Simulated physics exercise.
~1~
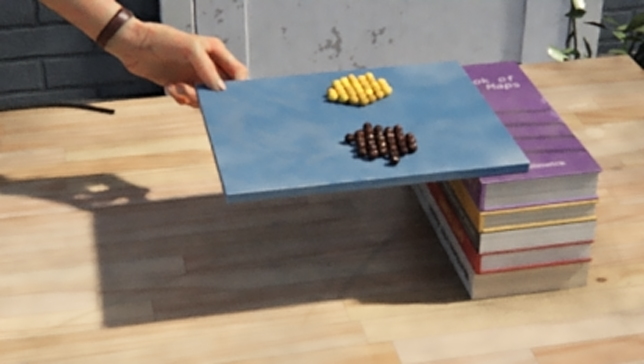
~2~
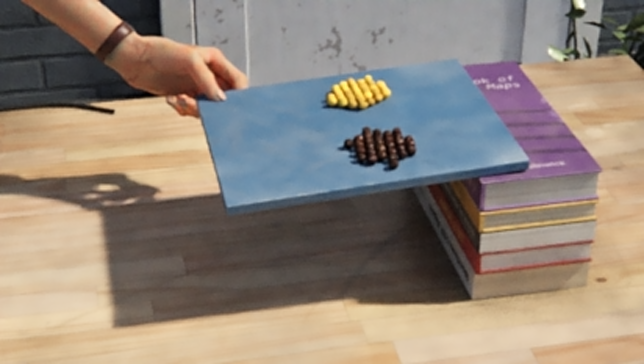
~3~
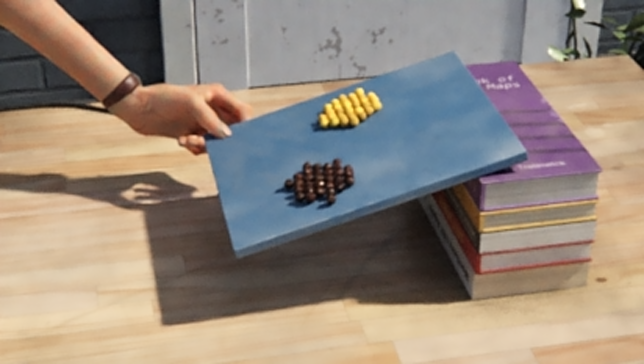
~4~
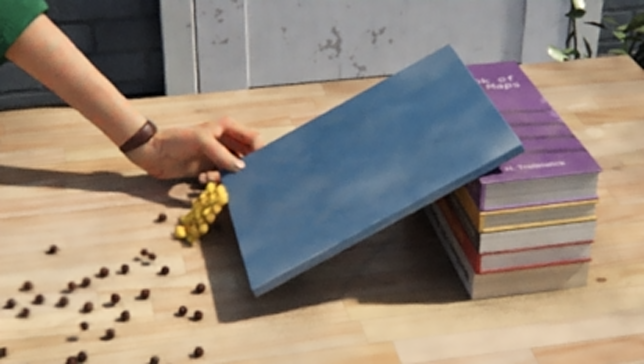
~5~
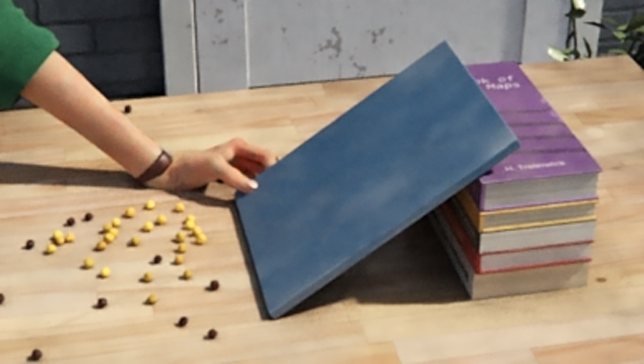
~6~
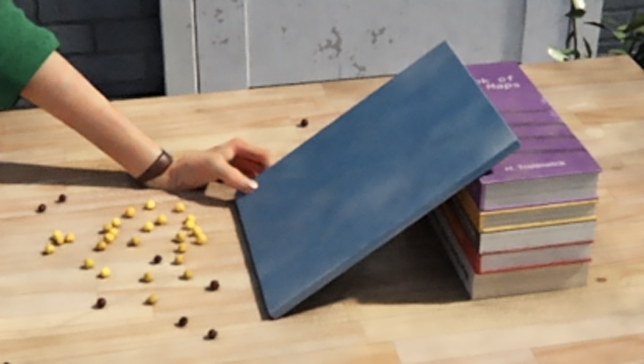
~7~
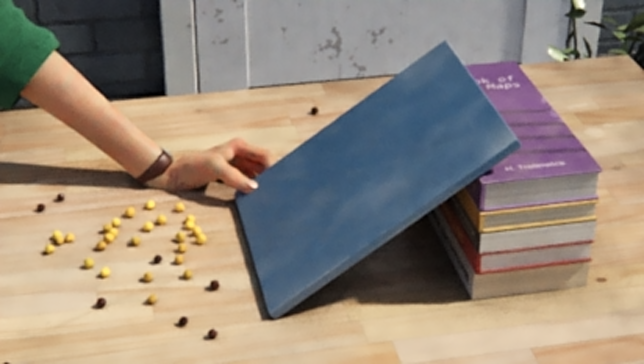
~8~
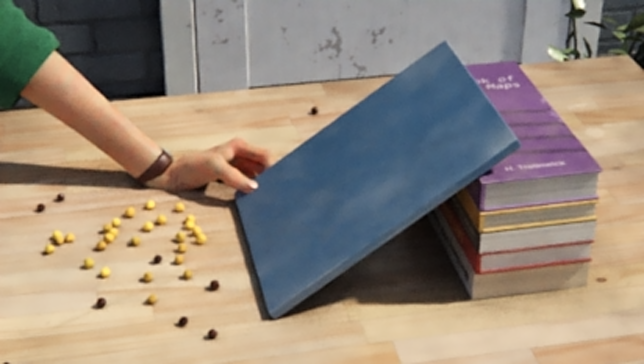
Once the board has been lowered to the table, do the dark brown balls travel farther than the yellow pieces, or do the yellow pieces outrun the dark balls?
The dark brown balls from the nearer heap go farther, many of them running out of view, while the yellow pieces settle closer to the board.
